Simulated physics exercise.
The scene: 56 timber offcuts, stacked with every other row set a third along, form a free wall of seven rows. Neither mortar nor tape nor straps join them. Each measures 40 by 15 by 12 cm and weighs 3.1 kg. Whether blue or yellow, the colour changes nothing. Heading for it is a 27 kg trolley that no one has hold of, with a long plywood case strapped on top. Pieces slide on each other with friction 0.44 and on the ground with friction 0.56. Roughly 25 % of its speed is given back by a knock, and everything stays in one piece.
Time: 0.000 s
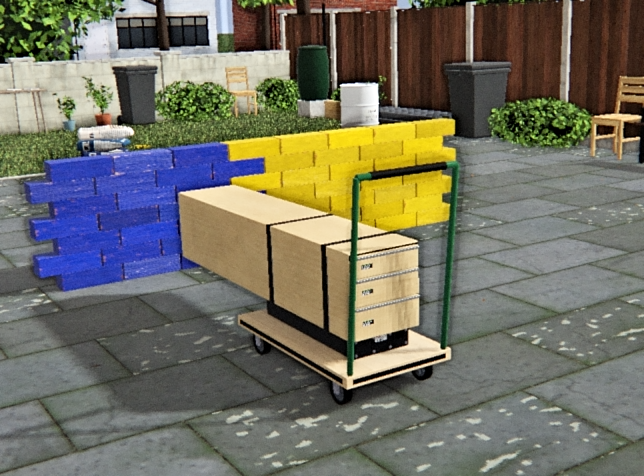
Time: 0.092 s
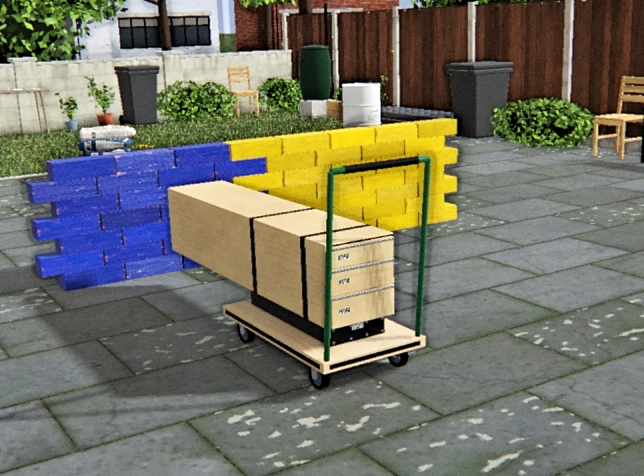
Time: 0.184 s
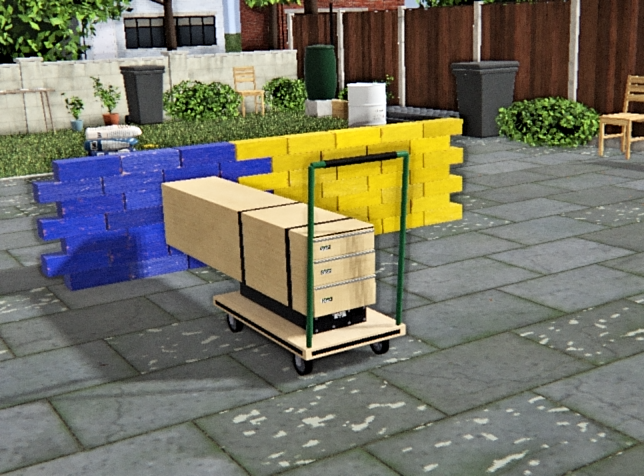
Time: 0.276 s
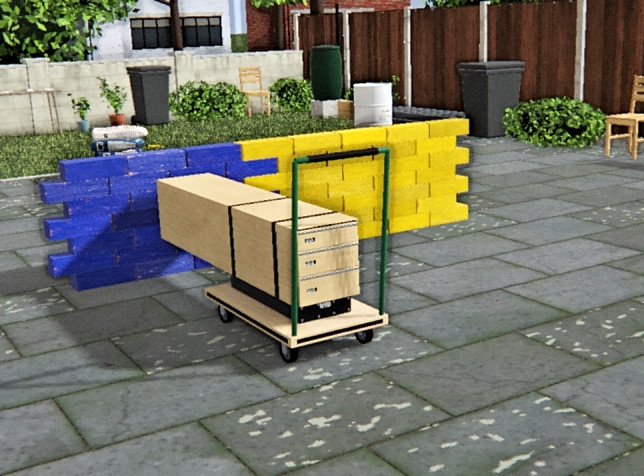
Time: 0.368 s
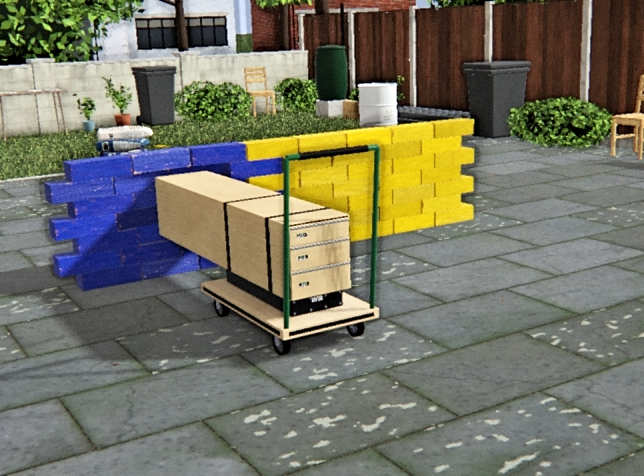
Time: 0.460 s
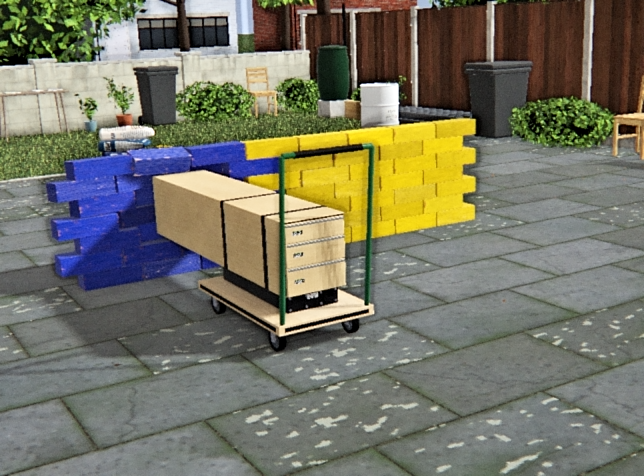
Loaded flatbed trolley rolling unattended across a paved yard, its long box pushing into a blue and yellow block wall, shifting some blocks.
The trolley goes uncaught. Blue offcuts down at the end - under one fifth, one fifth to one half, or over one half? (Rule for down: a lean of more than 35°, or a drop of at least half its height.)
Most likely the down share is above one in two.
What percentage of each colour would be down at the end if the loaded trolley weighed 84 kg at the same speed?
Colour by colour that makes yellow 10, blue 60 percent.
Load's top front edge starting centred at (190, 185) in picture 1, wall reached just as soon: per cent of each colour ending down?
Yellow 0%, blue 0%.
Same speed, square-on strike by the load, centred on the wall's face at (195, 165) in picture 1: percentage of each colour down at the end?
Yellow 0, blue 30 per cent.
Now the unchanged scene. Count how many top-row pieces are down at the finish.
That row gives 5 in all.
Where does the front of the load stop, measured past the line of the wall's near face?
Some 25 cm beyond.
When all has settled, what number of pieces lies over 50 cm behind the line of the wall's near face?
Around 14, give or take.
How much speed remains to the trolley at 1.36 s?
Roughly 0.0 m/s.
After 0.62 s, load 16 cm past the wall's line, still rolling; none of the 24 blue offcuts down (0 of 56 in all colours); top blue offcut leaning 12°; top yellow offcut leaning 12°.
After 0.84 s, load 20 cm past the wall's line, still rolling; 13 of the 24 blue offcuts down (13 of 56 in all colours); top blue offcut leaning 32°, 7 cm lower; top yellow offcut leaning 33°.
After 1.04 s, load 22 cm past the wall's line, still rolling; 15 of the 24 blue offcuts down (19 of 56 in all colours); top blue offcut leaning 70°, 38 cm lower; top yellow offcut leaning 67°, 29 cm lower.
After 1.36 s, load 24 cm past the wall's line, still rolling; 16 of the 24 blue offcuts down (20 of 56 in all colours); top blue offcut on its side; top yellow offcut on its side.
At rest (2.1 s), load 25 cm past the wall's line, stopped; 16 of the 24 blue offcuts down (20 of 56 in all colours); top blue offcut 71 cm lower; top yellow offcut on its side. That is 67 per cent. As the last picture would show them, middles, top blue offcut near (236, 211), top yellow offcut near (259, 220).
